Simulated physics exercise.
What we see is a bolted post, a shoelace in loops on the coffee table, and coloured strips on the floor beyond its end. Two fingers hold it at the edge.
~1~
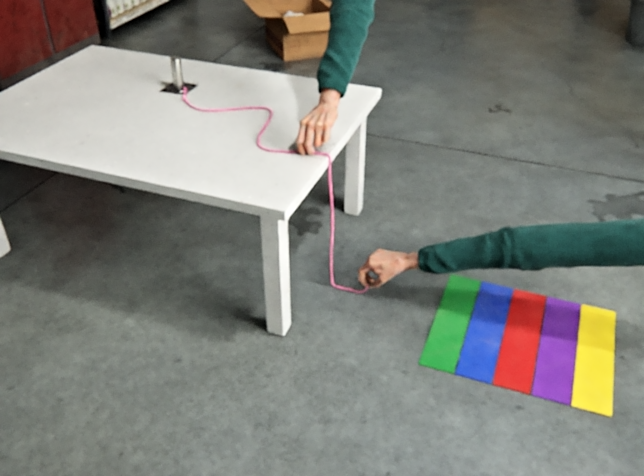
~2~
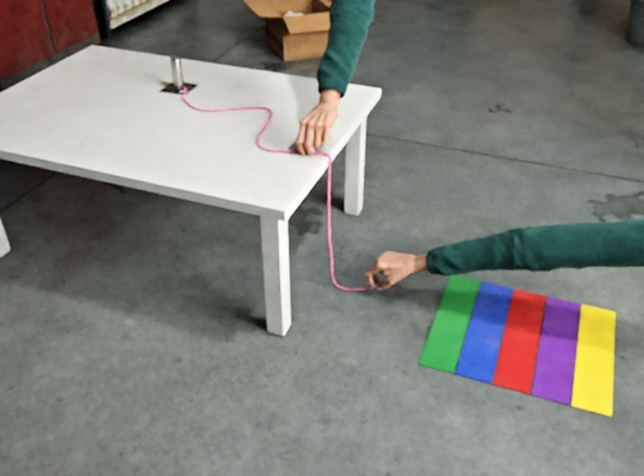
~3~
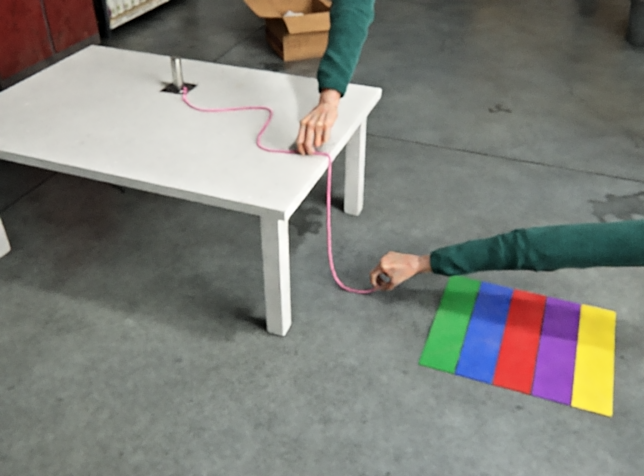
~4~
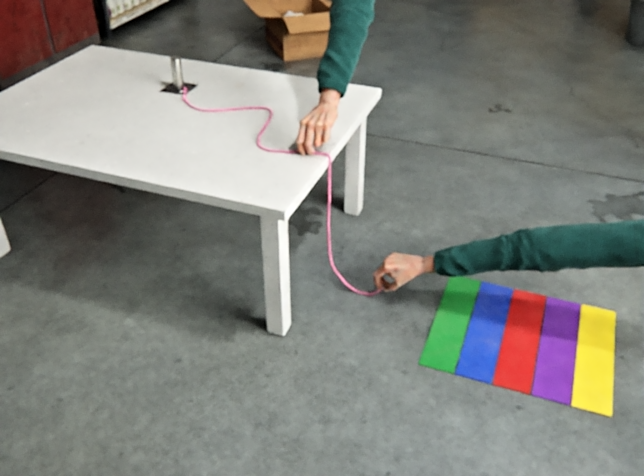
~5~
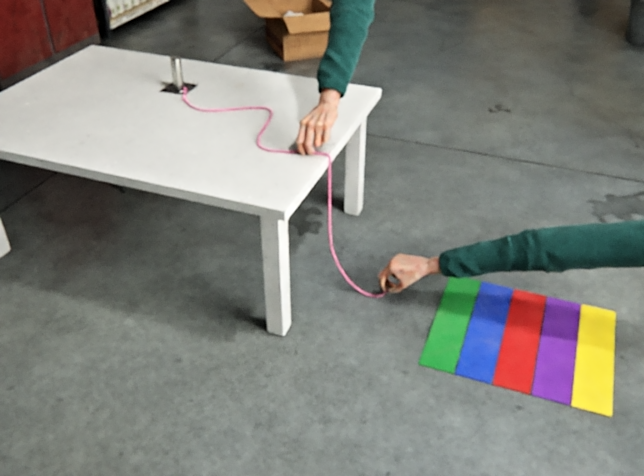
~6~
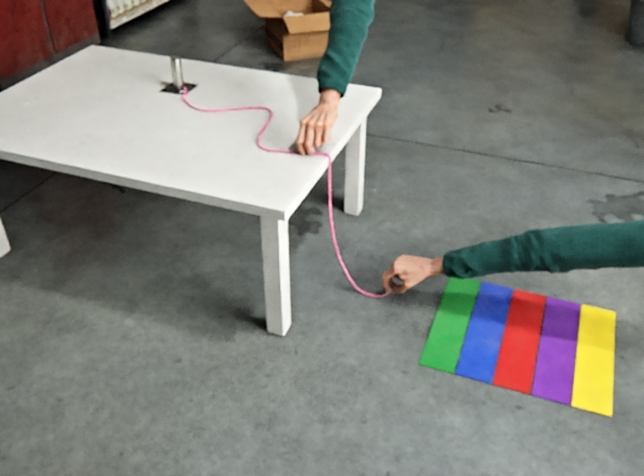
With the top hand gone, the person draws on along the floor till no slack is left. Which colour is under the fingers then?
It halts on the purple strip.
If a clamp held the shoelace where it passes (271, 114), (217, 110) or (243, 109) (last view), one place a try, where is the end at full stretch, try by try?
The places are (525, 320), (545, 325) and (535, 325).
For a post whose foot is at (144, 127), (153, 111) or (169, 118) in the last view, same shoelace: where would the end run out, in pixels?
The places are (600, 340), (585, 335) and (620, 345).
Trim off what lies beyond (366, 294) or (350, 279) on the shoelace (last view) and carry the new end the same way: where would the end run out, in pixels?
Try by try, around (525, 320) and (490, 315).
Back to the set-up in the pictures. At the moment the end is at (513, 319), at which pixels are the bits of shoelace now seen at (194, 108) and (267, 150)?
They go to (221, 103) and to (343, 167).
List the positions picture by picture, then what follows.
In the first frame, end (368, 284); green (442, 350); blue (478, 360); red (515, 370); purple (553, 380); yellow (593, 390).
In the second frame, end (376, 286); shoelace through (187, 100) (246, 108) (262, 130) (299, 152) (328, 200) (332, 267).
In the third frame, end (380, 287).
In the fourth frame, end (383, 288); shoelace through (187, 100) (246, 108) (262, 130) (299, 152) (329, 200) (333, 266).
In the fifth frame, end (388, 289).
In the sixth frame, end (391, 290); shoelace through (187, 100) (246, 108) (262, 130) (299, 152) (330, 201) (344, 268).
Early on, end near (513, 319); over red.
Midway, end near (548, 328); over purple.
At the end of the slack, end near (568, 332); over purple. Over purple.
